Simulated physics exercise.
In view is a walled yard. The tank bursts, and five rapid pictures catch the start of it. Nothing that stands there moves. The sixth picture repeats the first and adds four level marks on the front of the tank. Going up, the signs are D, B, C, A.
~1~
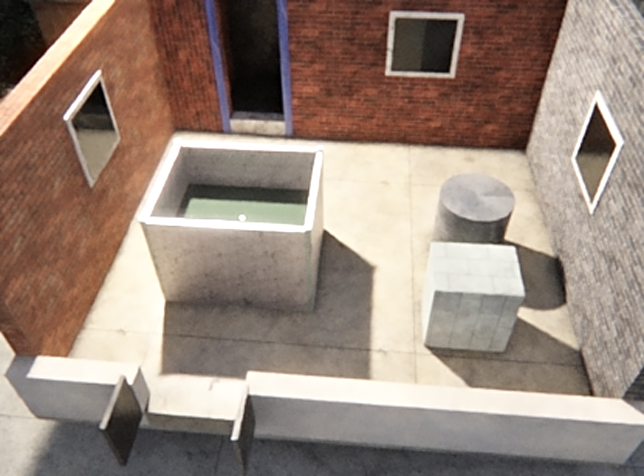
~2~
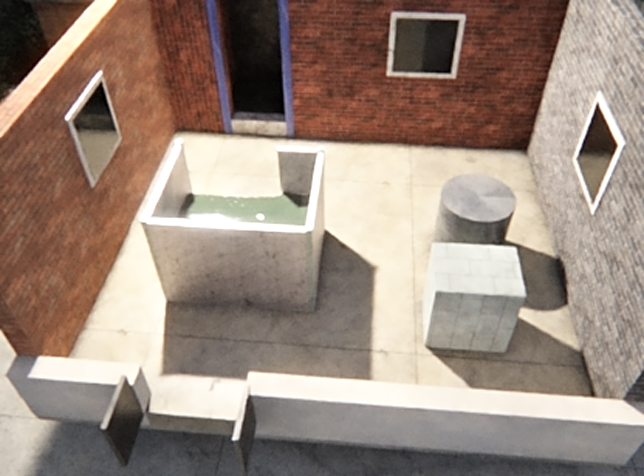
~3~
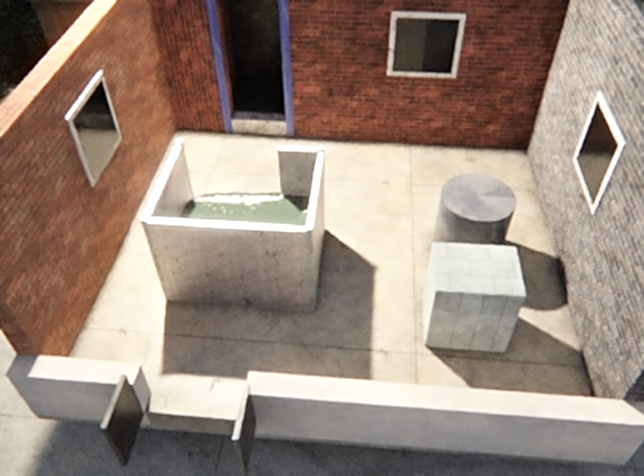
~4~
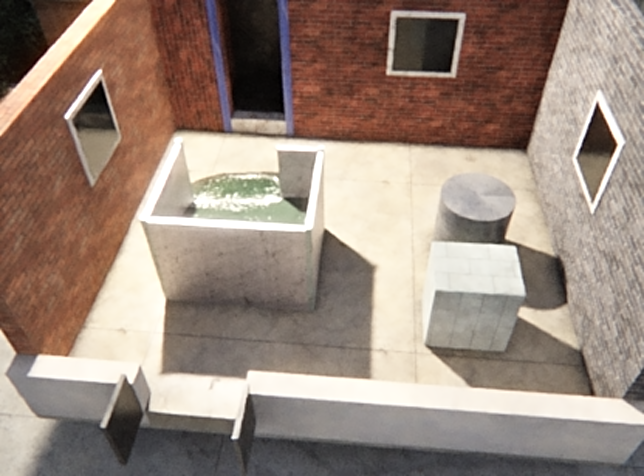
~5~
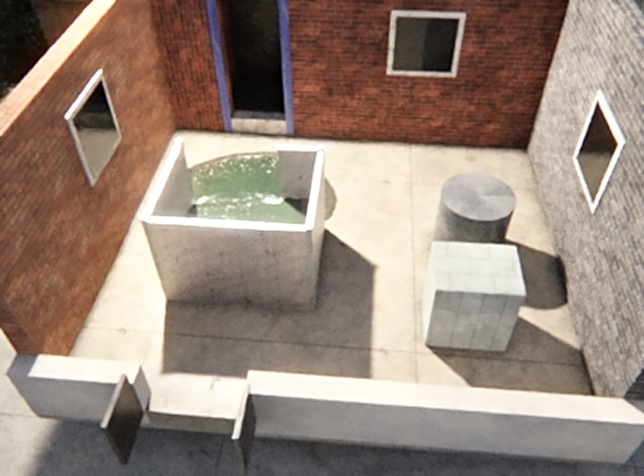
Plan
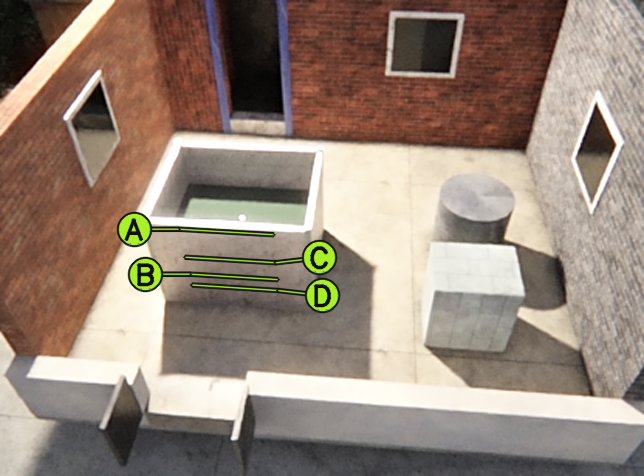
The clip shows a walled yard with an open-topped tank of greenish water, beside a block and a cylinder; a gap opens in the tank's back wall, and water pours through it, spreading over the ground behind.
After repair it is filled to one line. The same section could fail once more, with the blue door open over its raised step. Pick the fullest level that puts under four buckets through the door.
B is the one.
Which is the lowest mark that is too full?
It is C.
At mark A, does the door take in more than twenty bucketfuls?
Yes, clearly.
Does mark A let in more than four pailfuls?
Yes, that goes wrong.
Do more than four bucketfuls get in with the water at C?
Yes, it does.
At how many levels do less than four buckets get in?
Two.
On the marked copy, A at (225, 231); B at (233, 276); C at (230, 259); D at (235, 287); from the bottom up D, B, C, A.
For mark A, dozens of bucketfuls pour in.
For mark B, a splash gets over, under a bucket.
For mark C, about 11 bucketfuls get in.
For mark D, nothing gets over.
